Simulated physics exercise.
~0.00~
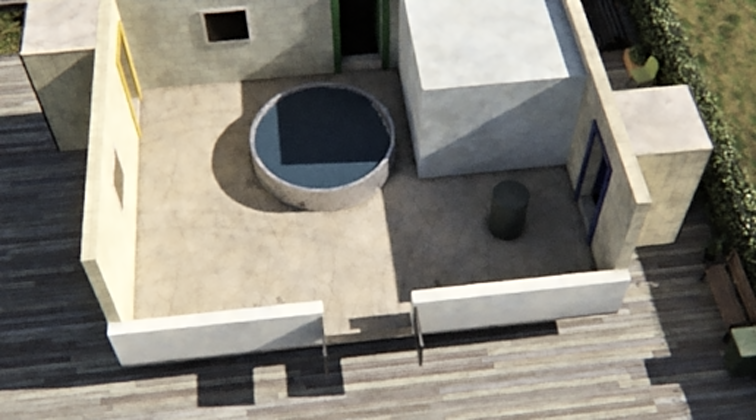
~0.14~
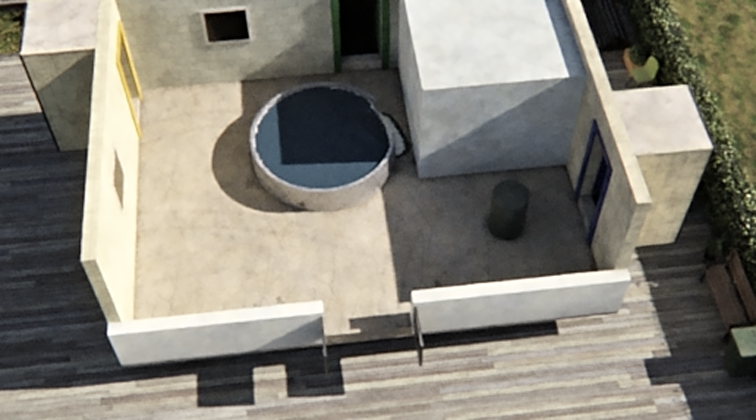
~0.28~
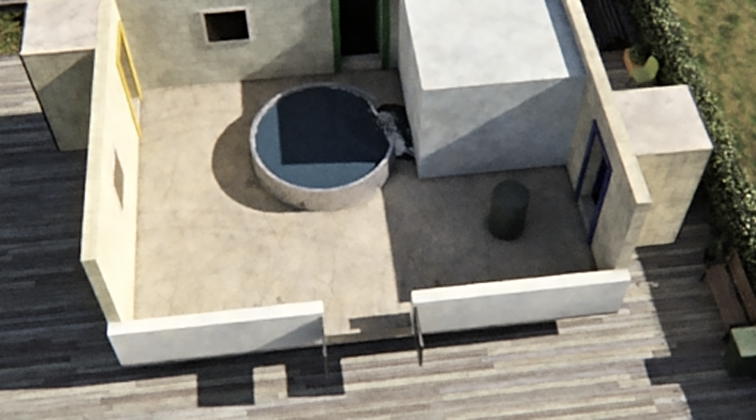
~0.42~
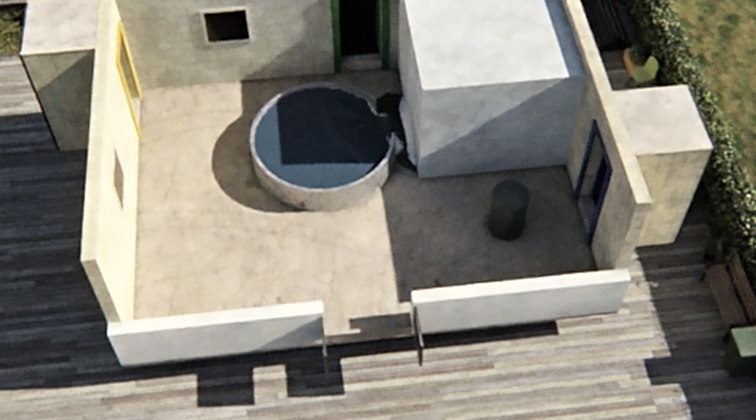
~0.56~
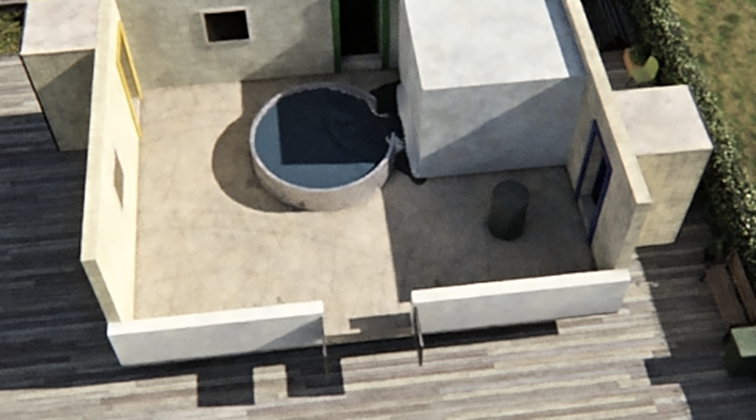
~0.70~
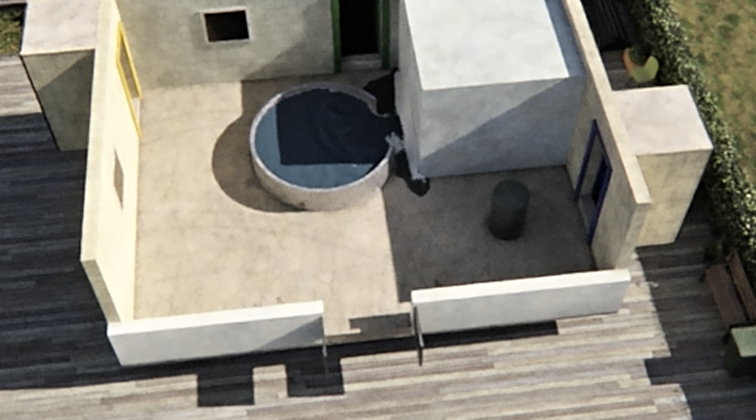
In this clip, a round pool stands in a walled yard beside a pale block-shaped building; its right side breaks open, and dark water pours through the gap, spreading over the floor beside the building, toward the back and front.
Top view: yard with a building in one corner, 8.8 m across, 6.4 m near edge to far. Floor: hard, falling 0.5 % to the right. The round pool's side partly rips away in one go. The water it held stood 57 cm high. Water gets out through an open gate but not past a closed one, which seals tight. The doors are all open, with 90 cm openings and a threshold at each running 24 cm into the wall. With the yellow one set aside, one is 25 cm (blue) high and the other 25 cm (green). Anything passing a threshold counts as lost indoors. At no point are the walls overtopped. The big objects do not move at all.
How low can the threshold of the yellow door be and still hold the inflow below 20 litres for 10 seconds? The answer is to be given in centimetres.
No lower than about 16 cm.
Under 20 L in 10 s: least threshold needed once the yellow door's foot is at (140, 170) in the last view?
It needs roughly 7.0 cm.
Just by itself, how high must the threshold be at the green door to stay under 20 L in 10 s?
Roughly 30 cm at green.
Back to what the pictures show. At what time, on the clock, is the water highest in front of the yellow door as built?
Some 4.0 s, more or less.
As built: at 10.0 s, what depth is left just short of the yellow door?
Lab note: Depth approx. 12.0 cm.
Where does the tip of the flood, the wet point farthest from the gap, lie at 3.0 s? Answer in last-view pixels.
(149, 91).
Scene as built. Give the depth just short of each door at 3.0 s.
In cm - blue: 0, yellow: 0, green: 30.
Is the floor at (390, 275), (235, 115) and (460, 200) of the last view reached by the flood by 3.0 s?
Taking them in turn, I'd call them touched by the flood, touched by the flood and spared by the flood.
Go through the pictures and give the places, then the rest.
The first picture shows the round pool at (323, 137) is whole and still, 57 cm deep; the yellow door at (130, 85) is dry.
In the second picture, the gap is at (386, 129), the front 0.3 m out at (391, 119); the back of the round pool holds 57 cm.
In the third picture, the gap is at (386, 130), the front 0.7 m out at (407, 113); the back of the round pool holds 57 cm.
In the fourth picture, the gap is at (386, 131), the front 1.0 m out at (404, 97); the back of the round pool holds 57 cm.
In the fifth picture, the gap is at (386, 130), the front 1.3 m out at (401, 83); the back of the round pool holds 57 cm.
In the sixth picture, the front is at (399, 70), 1.6 m from the gap at (386, 130); 1.5 m2 of floor is wet, 57 cm left at the back; 5.1 m in a straight line remain to the yellow door at (130, 85).
After 1.4 s water covers 10 % of the floor, deepest (52 cm) near (405, 137); it has not reached the yellow door.
After 3.0 s water covers 40 % of the floor, deepest (38 cm) near (393, 70); it has not reached the yellow door.
After 10.0 s water covers 95 % of the floor, deepest (18 cm) near (405, 137); 12 cm at the yellow door, 45 litres in over its 14 cm threshold.
At the yellow door as built, the water arrived by 3.3 s and peaked near 21 cm at 4.0 s.
Run again over the same 10 s with other heights there, 53 litres in over 13.5 cm, 5 litres over 18.5 cm. The limit of 20 litres is kept from about 16 cm up.
